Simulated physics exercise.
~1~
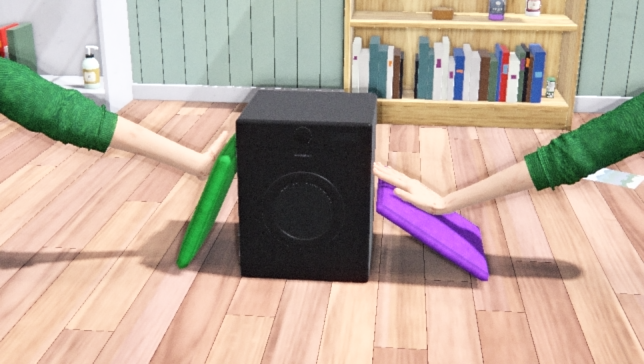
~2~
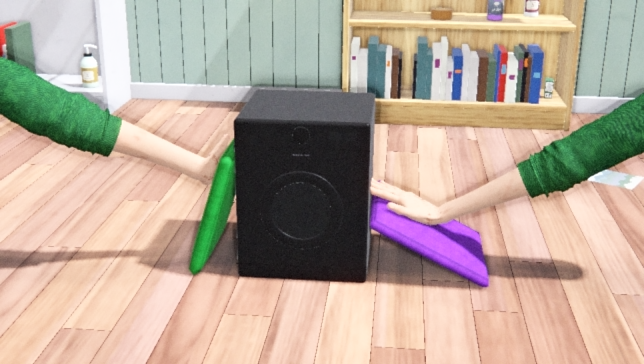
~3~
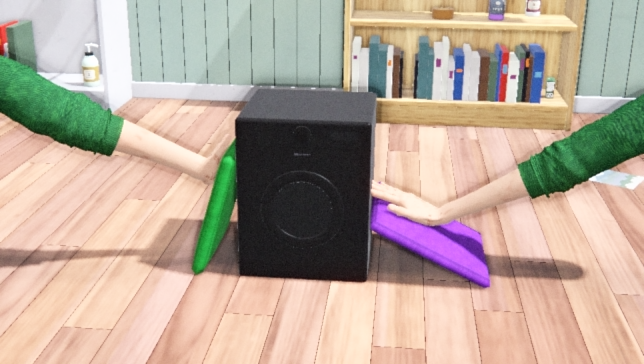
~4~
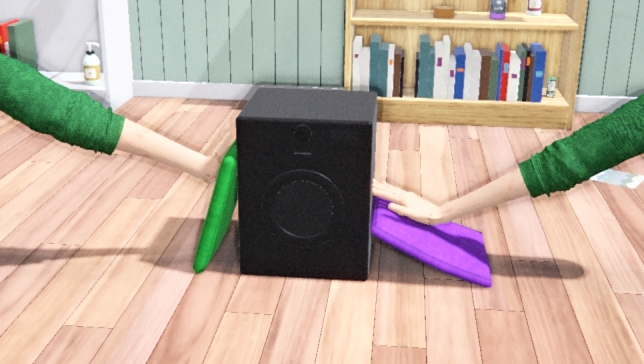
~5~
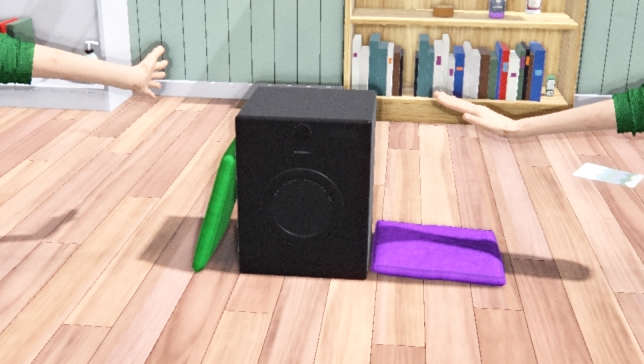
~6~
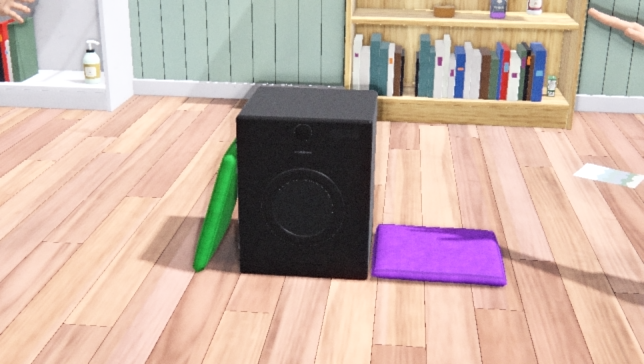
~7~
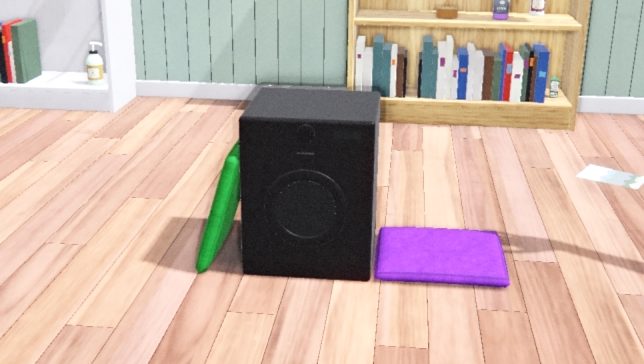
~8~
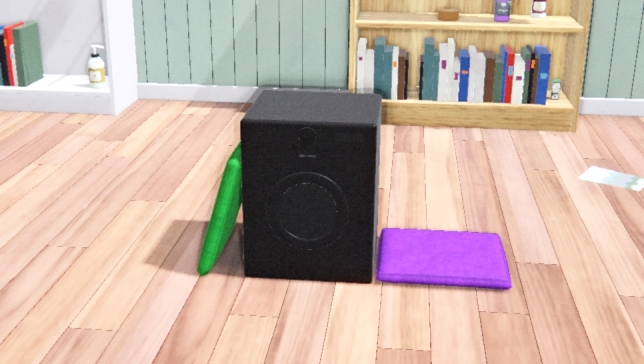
Two hands in green sleeves press a green pad against the left side of a black, speaker-like box and a purple pad against its right side, on a bare plank floor. The purple pad sits at a low slant, while the green one stands steeply. The hands hold them there briefly, then let go and draw back toward either side. As they leave, the purple pad slips down and settles flat on the floor beside the box. The hands pass out of view, and the green pad stays propped against the unmoved box.
